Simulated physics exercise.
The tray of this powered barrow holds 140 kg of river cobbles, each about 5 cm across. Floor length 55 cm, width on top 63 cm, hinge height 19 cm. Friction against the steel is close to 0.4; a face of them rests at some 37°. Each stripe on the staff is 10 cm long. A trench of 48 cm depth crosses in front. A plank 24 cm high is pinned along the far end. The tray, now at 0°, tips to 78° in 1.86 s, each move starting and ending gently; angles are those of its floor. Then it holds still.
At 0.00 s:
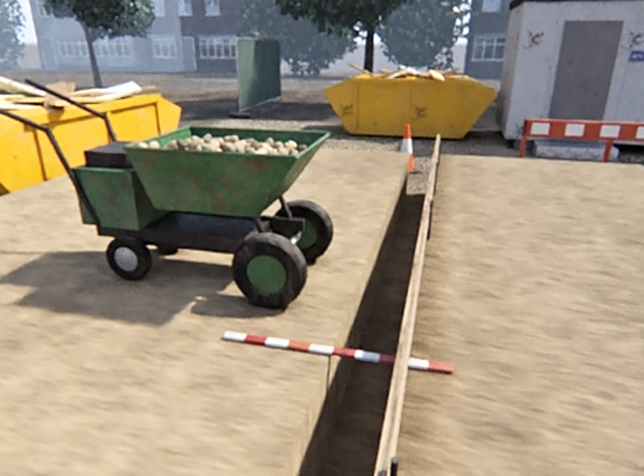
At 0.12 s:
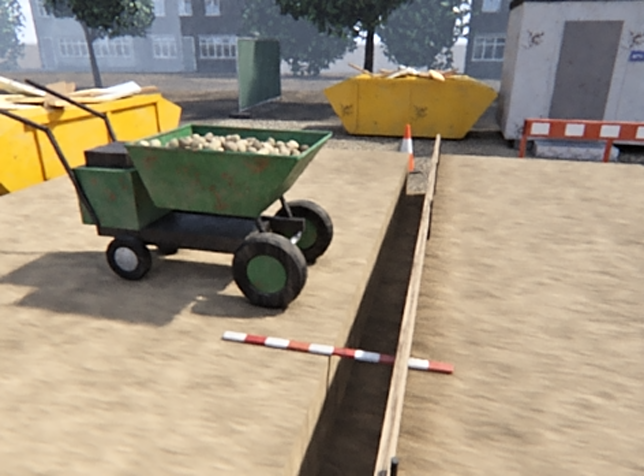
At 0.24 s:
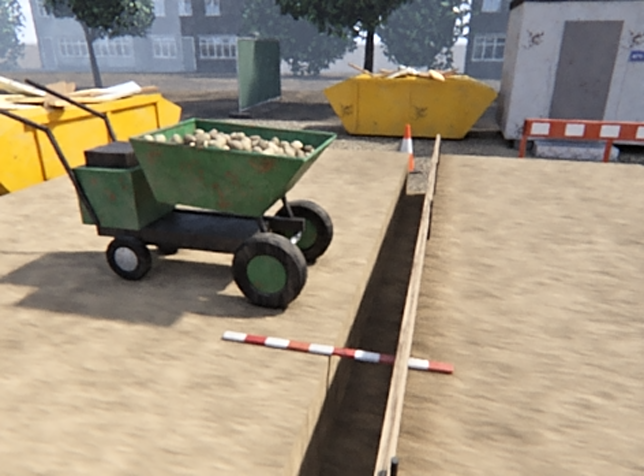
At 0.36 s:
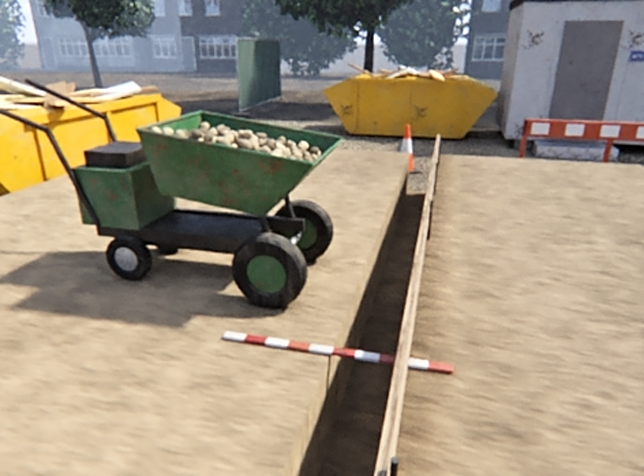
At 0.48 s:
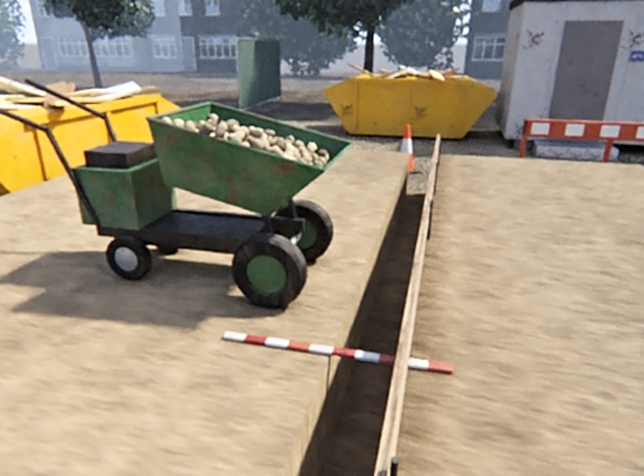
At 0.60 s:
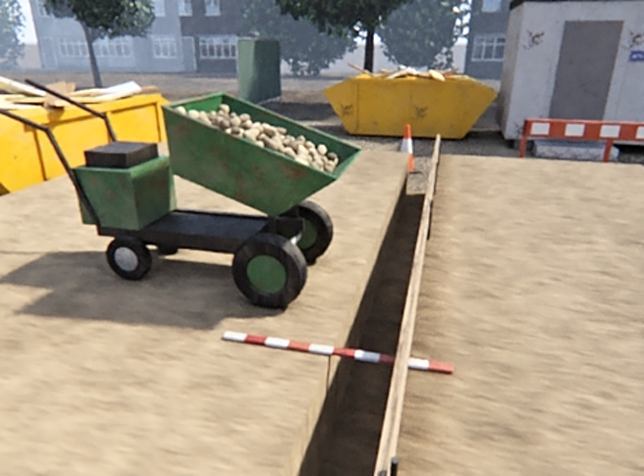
On a building site, a green wheeled barrow loaded with rounded stones stood still beside a narrow trench while its tray gradually tilted to the right, the back end rising and the stones moving with it.
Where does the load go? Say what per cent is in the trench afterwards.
Roughly 11 per cent ends in the trench.
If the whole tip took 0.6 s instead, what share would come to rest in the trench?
Then about 10 per cent.
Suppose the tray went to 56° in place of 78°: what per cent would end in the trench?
Then about 25 per cent.
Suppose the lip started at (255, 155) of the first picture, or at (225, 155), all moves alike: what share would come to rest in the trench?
First some 100, then 95 per cent.
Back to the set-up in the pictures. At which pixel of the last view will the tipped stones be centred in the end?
Around (450, 297).
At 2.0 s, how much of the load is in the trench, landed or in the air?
About 10 per cent by then.
After 1.4 s the floor is at 66°; 97 % in the tray, 3 % in the trench, 1 % past the trench; the foremost stones are at (421, 245).
After 2.0 s the floor is at 78°; 65 % in the tray, 9 % in the trench, 25 % past the trench; the foremost stones are at (541, 302).
After 2.3 s the floor is at 78°; 58 % in the tray, 11 % in the trench, 31 % past the trench; the foremost stones are at (606, 314).
After 4.3 s the floor is at 78°; 55 % in the tray, 11 % in the trench, 34 % past the trench; the foremost stones are at (643, 325).
